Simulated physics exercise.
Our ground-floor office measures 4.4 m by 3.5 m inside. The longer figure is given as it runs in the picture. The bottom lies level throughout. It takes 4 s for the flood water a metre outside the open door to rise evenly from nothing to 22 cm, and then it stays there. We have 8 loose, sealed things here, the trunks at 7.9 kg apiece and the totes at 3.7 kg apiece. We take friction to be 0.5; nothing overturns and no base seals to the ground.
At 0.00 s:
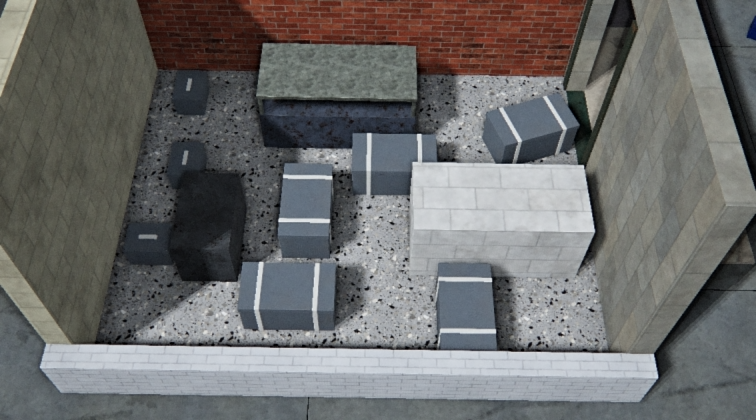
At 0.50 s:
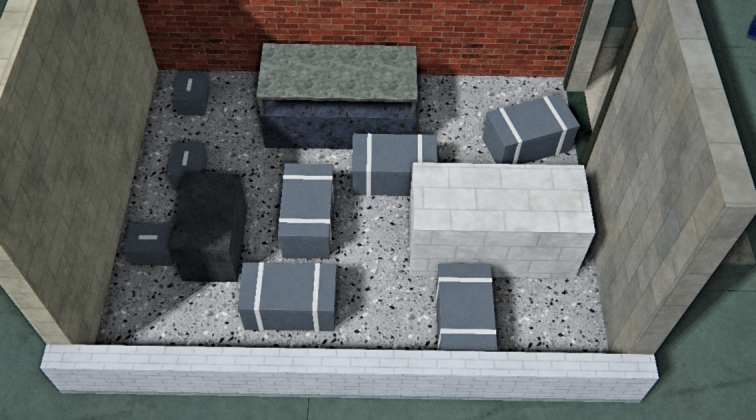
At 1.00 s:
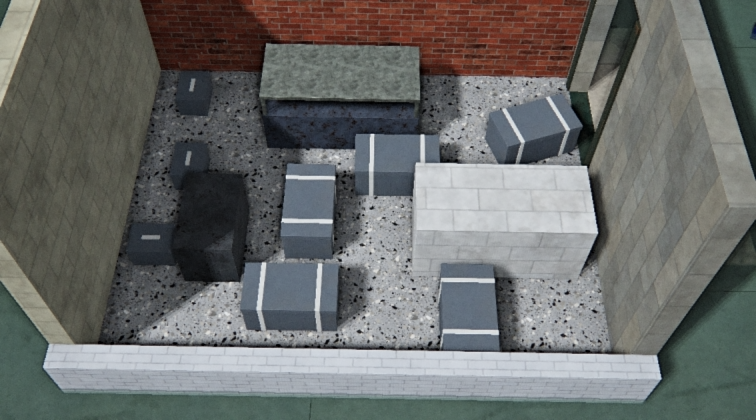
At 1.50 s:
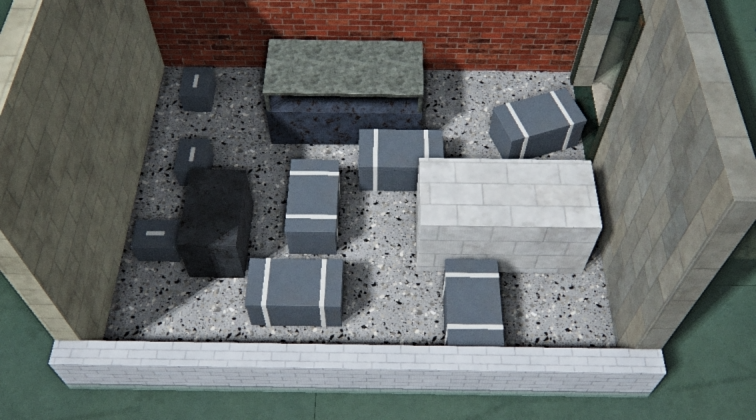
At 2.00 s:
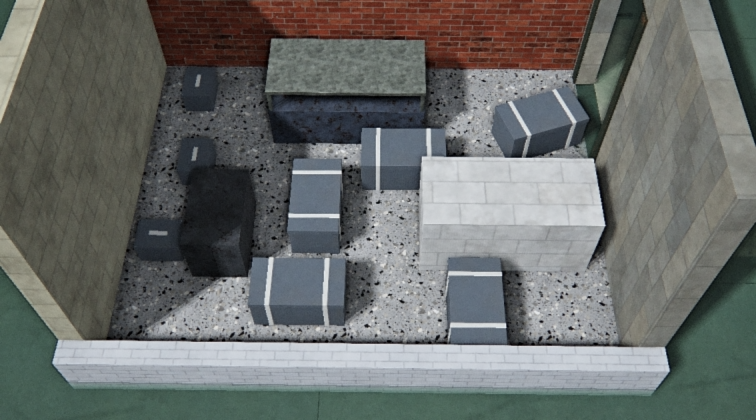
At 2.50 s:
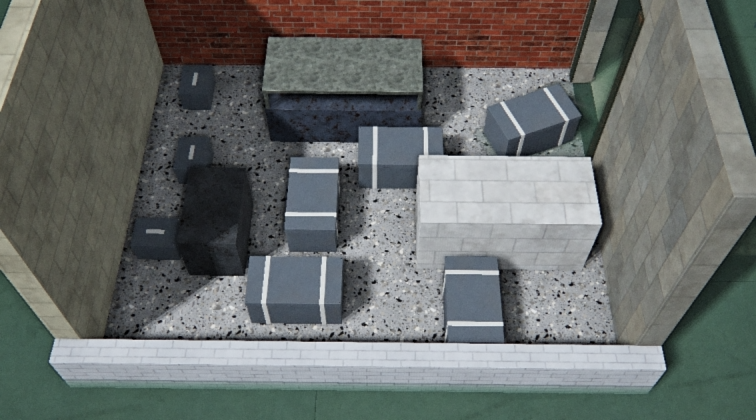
Murky green water spreads over the grey ground around a roofless office with a speckled floor, seen from high in front. Blue-grey trunks with white bands lie around a white block at right, with small dark totes and a black block at left and a green-topped counter by the red brick back wall. The camera drifts slightly, and the upper-right trunk shifts barely leftward as water edges in beside it.
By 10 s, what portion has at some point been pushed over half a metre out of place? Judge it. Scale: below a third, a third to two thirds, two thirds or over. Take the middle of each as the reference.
On that scale, two thirds or over.
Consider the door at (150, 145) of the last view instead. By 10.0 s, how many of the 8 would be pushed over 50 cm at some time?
Then it comes to 6.
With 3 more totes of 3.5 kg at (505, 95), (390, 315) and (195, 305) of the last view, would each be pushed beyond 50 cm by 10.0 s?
The three, in order: Larger, smaller shift, smaller shift.
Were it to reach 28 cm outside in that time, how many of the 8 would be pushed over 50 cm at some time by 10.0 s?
In that case the number is 7.
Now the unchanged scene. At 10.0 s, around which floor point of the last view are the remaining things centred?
The average lands around (296, 292).
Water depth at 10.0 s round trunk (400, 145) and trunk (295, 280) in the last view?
7 and 6 cm.
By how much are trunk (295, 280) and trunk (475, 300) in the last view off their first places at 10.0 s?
Respectively 80 and 10 cm.
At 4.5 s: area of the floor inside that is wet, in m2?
Wet: Near 4.0 m2.
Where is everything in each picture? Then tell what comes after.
In the first frame, a trunk at (533, 119), on the bottom; a trunk at (306, 198), on the bottom; 0.0 m2 under water; 0 of 8 have shifted.
In the second frame, a trunk at (533, 119), on the bottom; a trunk at (306, 199), on the bottom; 0.0 m2 under water; 0 of 8 have shifted.
In the third frame, a trunk at (536, 119) rests on the ground; a trunk at (309, 199) rests on the ground; 0.0 m2 under water; 0 of 8 have shifted.
In the fourth frame, a trunk at (540, 114) rests on the ground; a trunk at (313, 195) rests on the ground; 0.0 m2 under water; 0 of 8 have shifted.
In the fifth frame, a trunk at (542, 112), on the bottom; a trunk at (315, 194) rests on the ground; water covers 0.0 m2; 0 of 8 have shifted.
In the sixth frame, a trunk at (534, 111), on the bottom, 5 cm from its start; a trunk at (313, 192) rests on the ground; 0.4 m2 under water; 0 of 8 have shifted.
After 3.5 s 0 of 8 are over 50 cm from their spots; 0 afloat.
After 4.5 s 1 of 8 are over 50 cm from their spots; 1 afloat.
After 7.0 s 3 of 8 are over 50 cm from their spots; 5 afloat.
After 10.0 s 7 of 8 are over 50 cm from their spots, and 7 have been at some point; 7 afloat.
